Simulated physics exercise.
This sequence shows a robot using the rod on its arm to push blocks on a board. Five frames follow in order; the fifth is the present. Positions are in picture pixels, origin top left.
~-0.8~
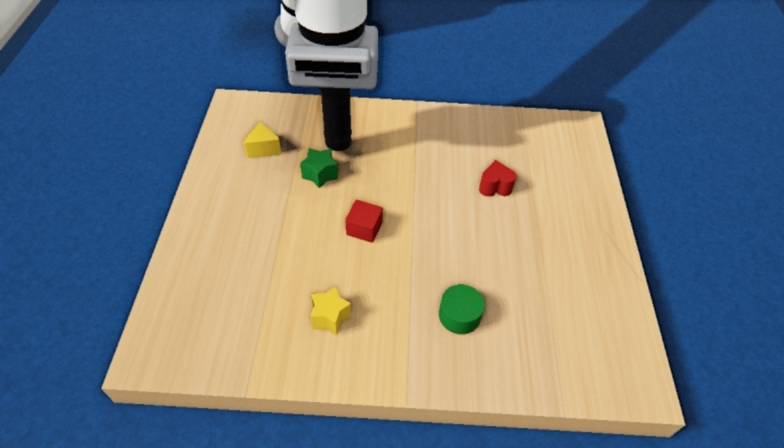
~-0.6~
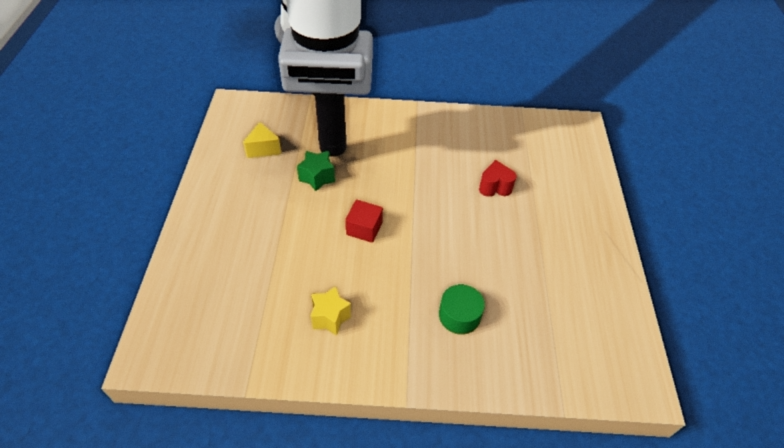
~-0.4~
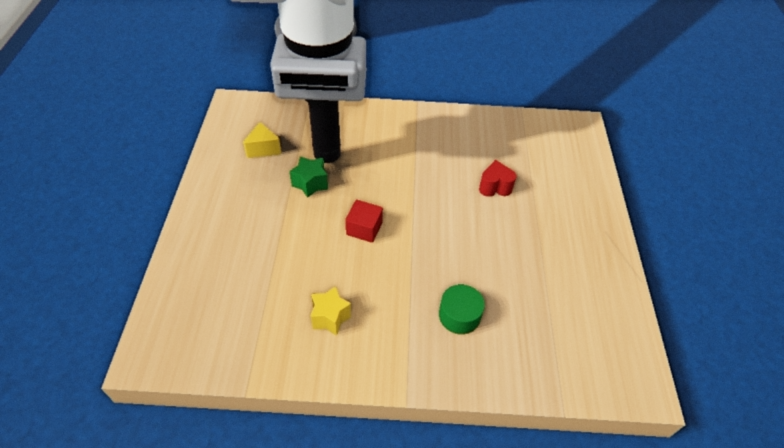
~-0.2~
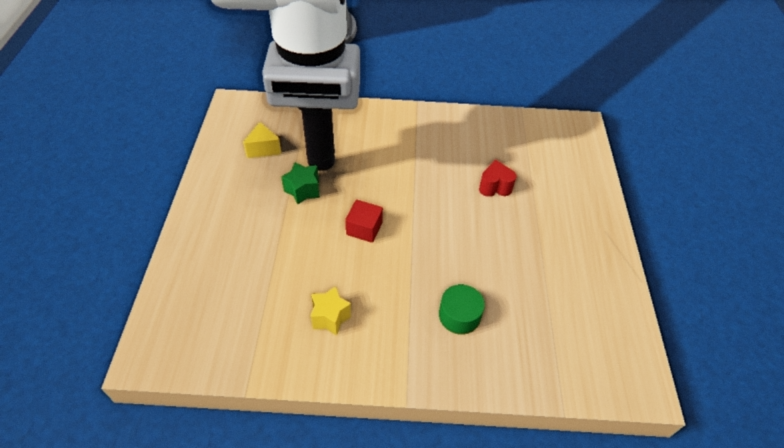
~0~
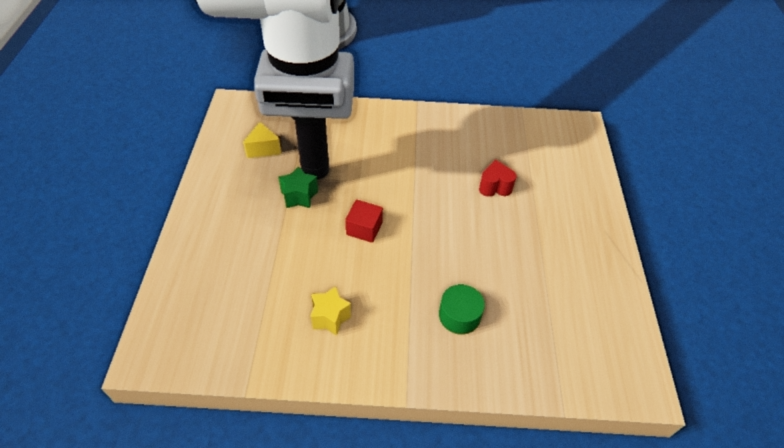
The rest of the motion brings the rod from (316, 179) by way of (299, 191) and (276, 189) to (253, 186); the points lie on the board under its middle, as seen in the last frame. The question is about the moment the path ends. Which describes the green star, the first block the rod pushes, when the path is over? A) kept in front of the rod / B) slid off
The correct letter is B.
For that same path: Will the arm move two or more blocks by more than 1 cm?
My answer is no.
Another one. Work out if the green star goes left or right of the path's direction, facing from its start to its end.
Seen from start to end, it moves left.
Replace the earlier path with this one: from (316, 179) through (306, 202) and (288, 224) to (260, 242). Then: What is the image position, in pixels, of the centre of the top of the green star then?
It ends at (230, 243).
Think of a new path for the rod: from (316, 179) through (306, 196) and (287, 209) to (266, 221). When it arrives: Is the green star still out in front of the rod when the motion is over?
Yes, that is what happens.
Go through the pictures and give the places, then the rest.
Lower end of the rod at (338, 143), tops of blocks, yellow triangular piece at (261, 134), green star at (319, 159), in the first frame.
Rod at (333, 148), green star at (316, 162), in the second frame.
Rod at (327, 154), green star at (309, 168), in the third frame.
Rod at (321, 162), green star at (301, 175), in the fourth frame.
Rod at (315, 171), yellow triangular piece at (261, 134), green star at (297, 181), in the fifth frame.
The first path, step by step. Halfway along, rod at (285, 182); green star at (273, 196), turned 20° anticlockwise.
At the end, rod at (251, 177); yellow triangular piece not moved; green star at (270, 196), turned 35° anticlockwise.
